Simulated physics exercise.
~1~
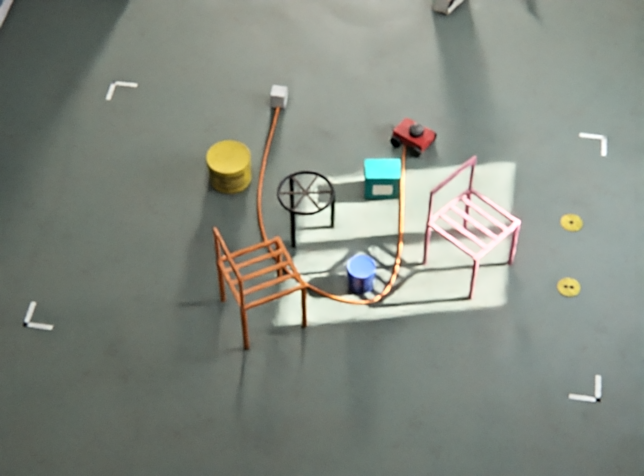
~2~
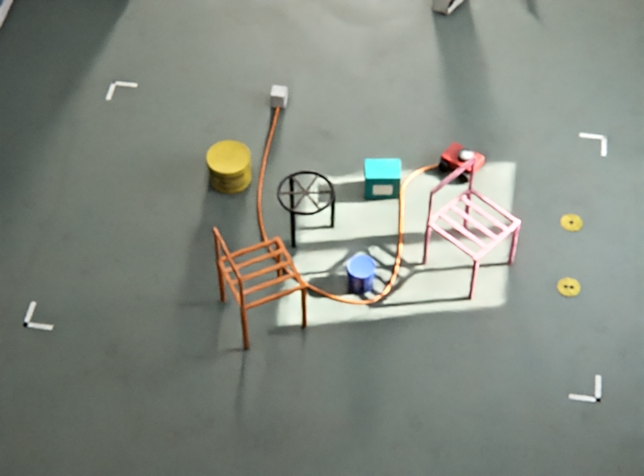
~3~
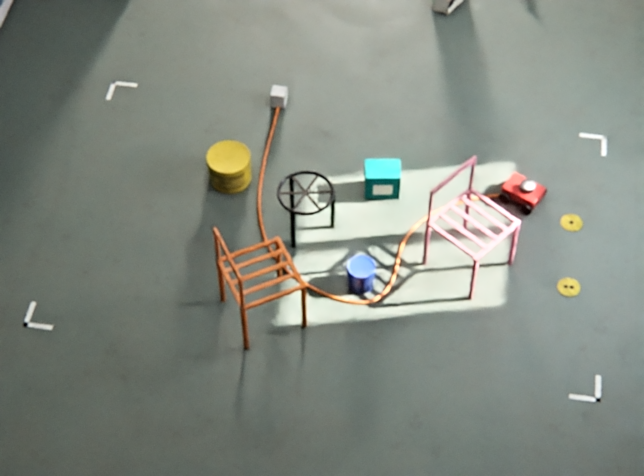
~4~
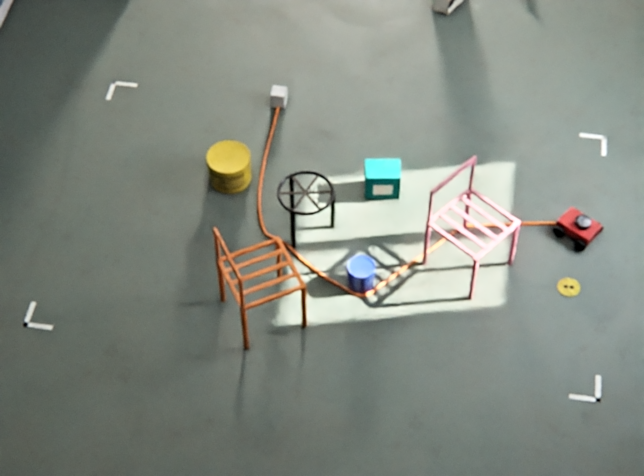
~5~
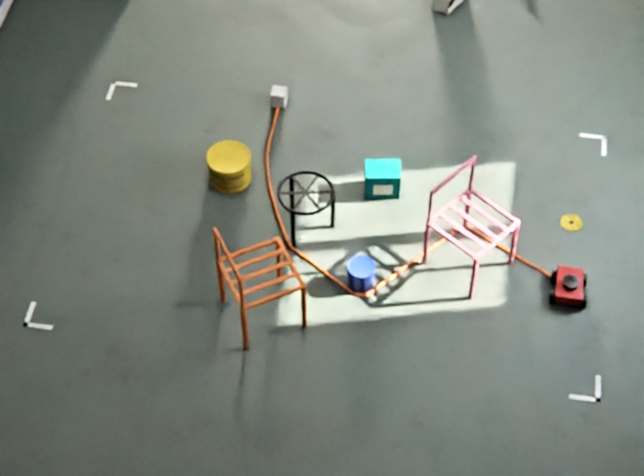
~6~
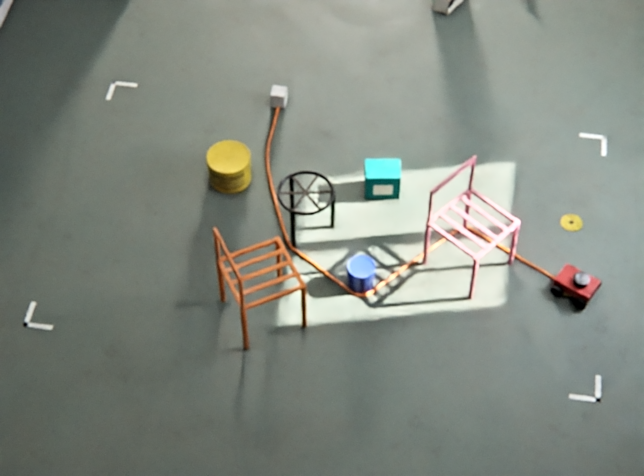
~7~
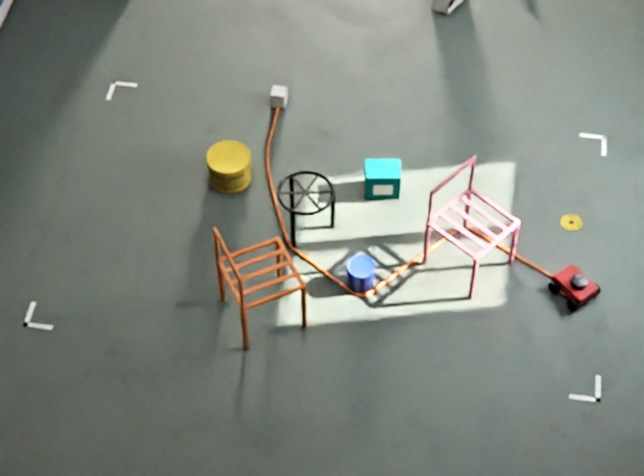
In the video, a small red cart trailing an orange cord rolls right past a pink chair to two yellow floor marks, pulling the cord straighter among chairs, a stool and bins, and stops at the lower mark with the cord still attached to the grey box.
